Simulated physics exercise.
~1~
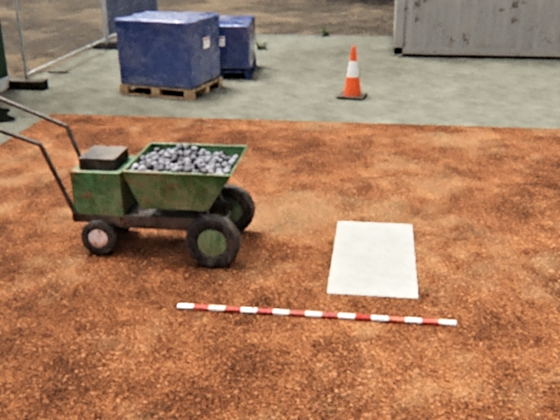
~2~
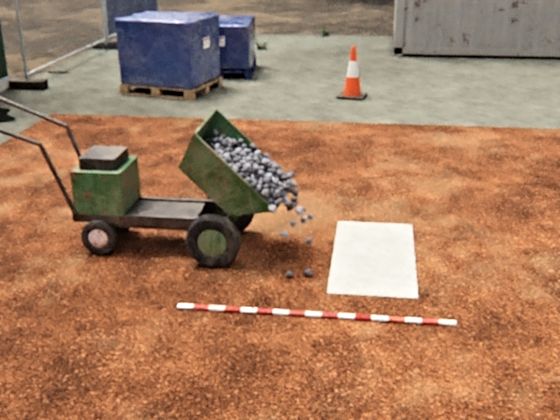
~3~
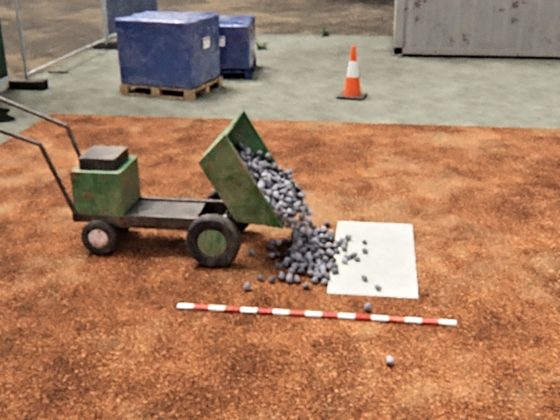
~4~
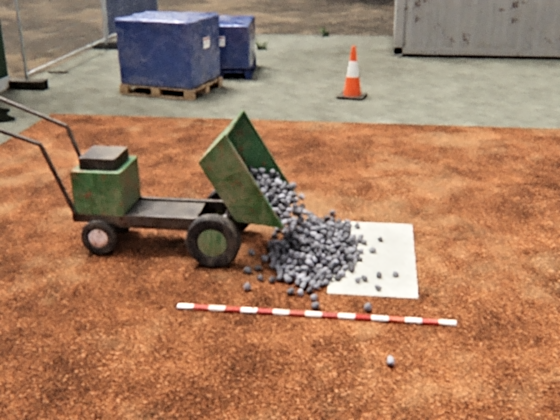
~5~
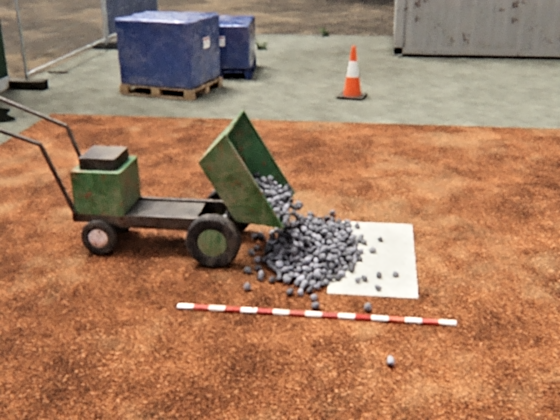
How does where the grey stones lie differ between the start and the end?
At the start the stones all sit in the level tray of the green barrow. By the end most lie lower and further right, in a heap on the ground that reaches onto the pale sheet, while some remain in the tipped tray.
